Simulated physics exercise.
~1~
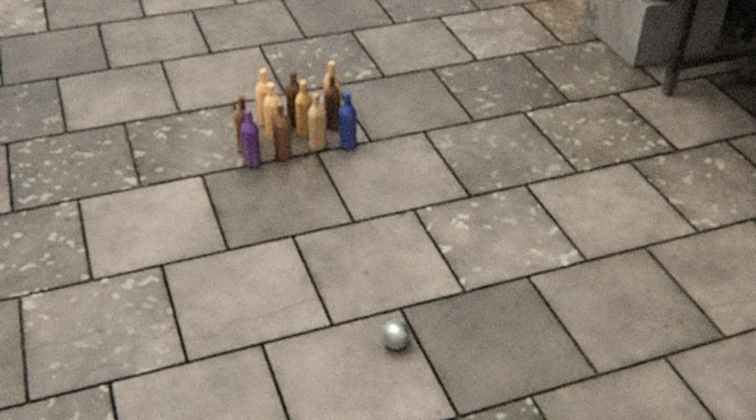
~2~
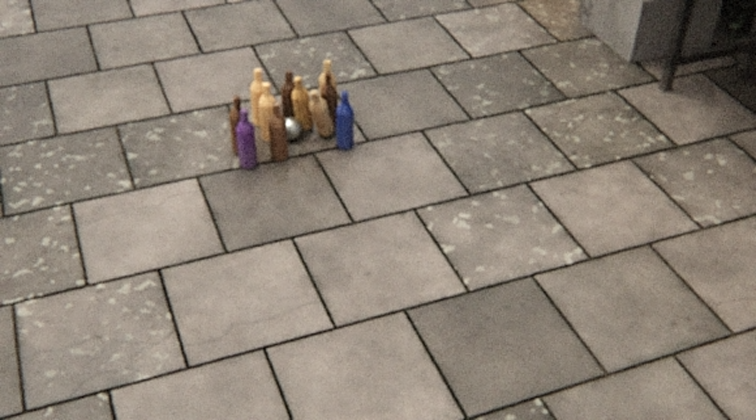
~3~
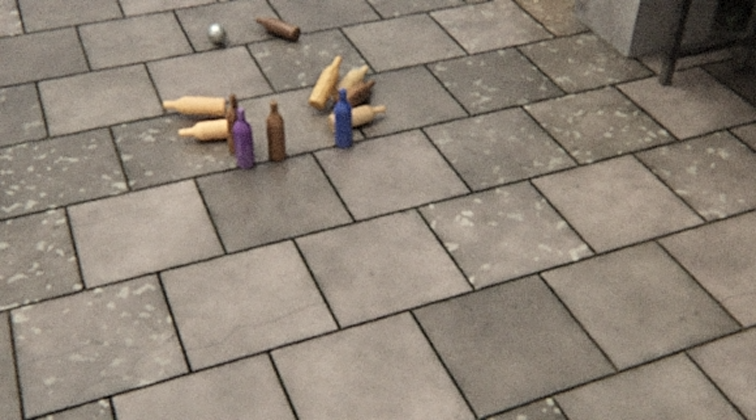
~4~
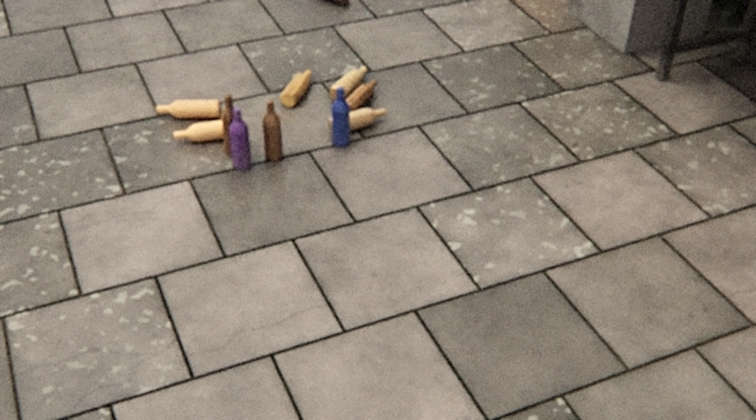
On grey paving, a steel ball rolls through standing wooden skittles, toppling most, and leaves view.
